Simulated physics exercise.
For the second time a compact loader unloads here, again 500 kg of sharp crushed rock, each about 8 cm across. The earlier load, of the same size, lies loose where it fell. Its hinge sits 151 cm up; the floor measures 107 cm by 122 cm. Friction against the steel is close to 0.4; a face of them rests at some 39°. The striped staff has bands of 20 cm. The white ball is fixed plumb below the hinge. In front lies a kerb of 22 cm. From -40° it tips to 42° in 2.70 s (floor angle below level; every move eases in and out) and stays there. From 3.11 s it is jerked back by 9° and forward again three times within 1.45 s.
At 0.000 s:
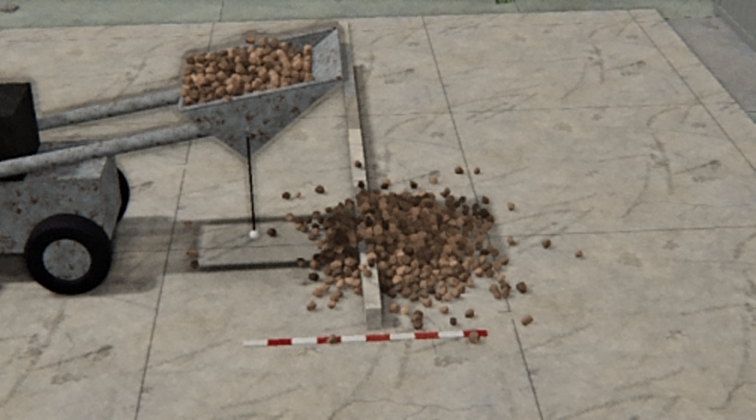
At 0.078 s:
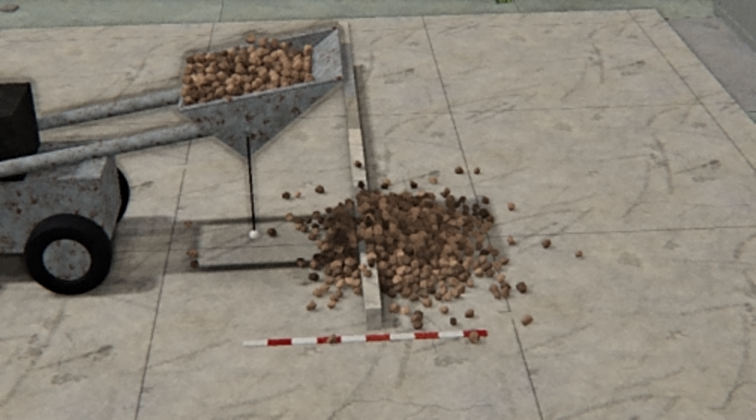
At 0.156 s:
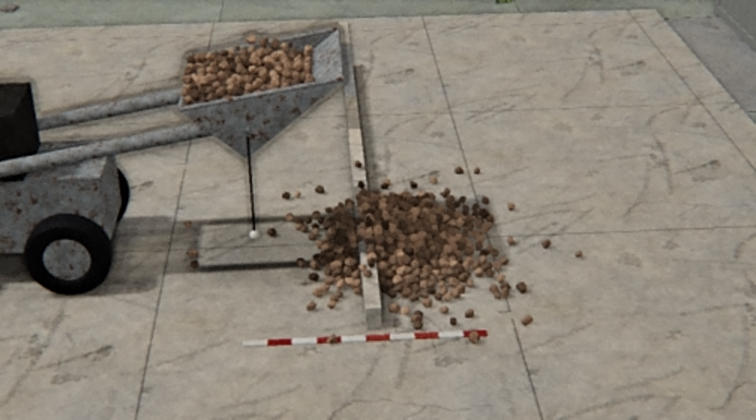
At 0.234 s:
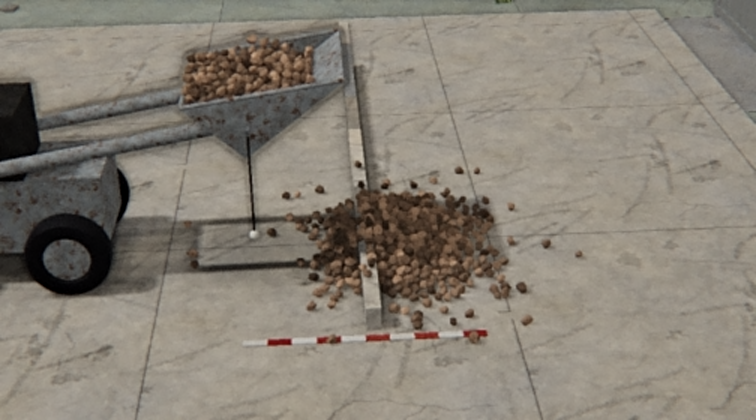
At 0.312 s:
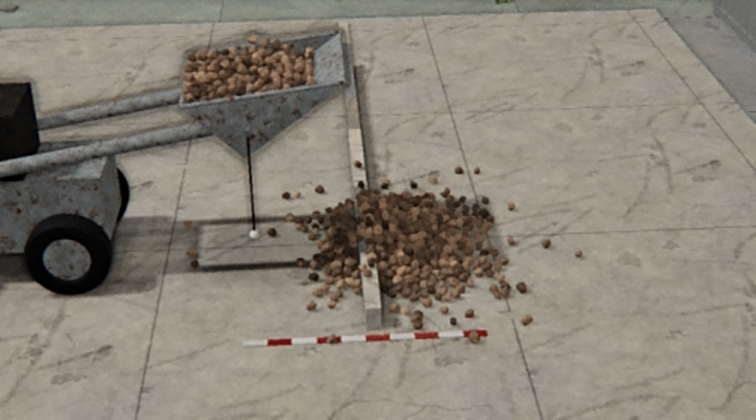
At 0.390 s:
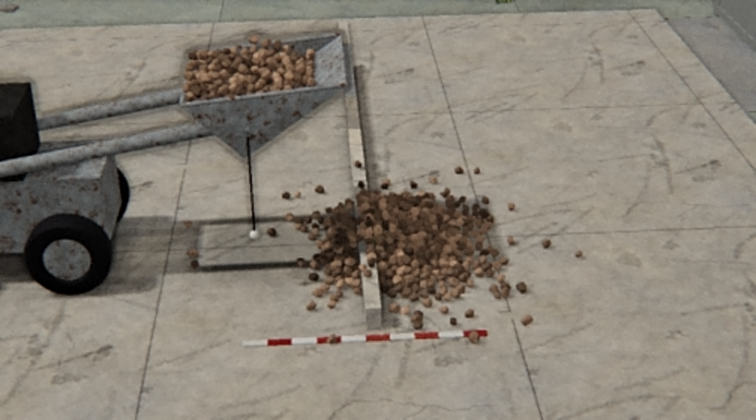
A grey metal bucket heaped with brown stones, carried on the two arms of a loader at left, tilts very slightly at its front edge, seen from above on a pale, veined slab floor. Below and to the right, a loose pile of similar stones lies across a narrow pale kerb, behind a red-and-white striped staff. The loader's wheels, the pile and the view stay still.
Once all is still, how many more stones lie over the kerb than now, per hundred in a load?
Some 37 per cent is added.
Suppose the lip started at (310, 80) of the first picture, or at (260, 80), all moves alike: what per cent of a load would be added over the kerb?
About 10 and 0 per cent.
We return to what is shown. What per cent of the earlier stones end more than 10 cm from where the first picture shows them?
About 5 per cent.
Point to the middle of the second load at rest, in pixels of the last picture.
Their middle is at about (352, 231).
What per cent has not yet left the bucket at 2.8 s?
It holds some 15 per cent.
After 2.0 s the floor is at 29°; in per cent of one load, 100 in the bucket, 23 on this side of the kerb, 78 over the kerb; the foremost stones are at (519, 237).
After 2.8 s the floor is at 42°; in per cent of one load, 13 in the bucket, 85 on this side of the kerb, 103 over the kerb; the foremost stones are at (519, 237).
After 5.0 s the floor is at 42°; in per cent of one load, 0 in the bucket, 85 on this side of the kerb, 115 over the kerb; the foremost stones are at (519, 237).
After 7.8 s the floor is at 42°; in per cent of one load, 0 in the bucket, 85 on this side of the kerb, 115 over the kerb; the foremost stones are at (519, 237). Net gain over the kerb, 37.
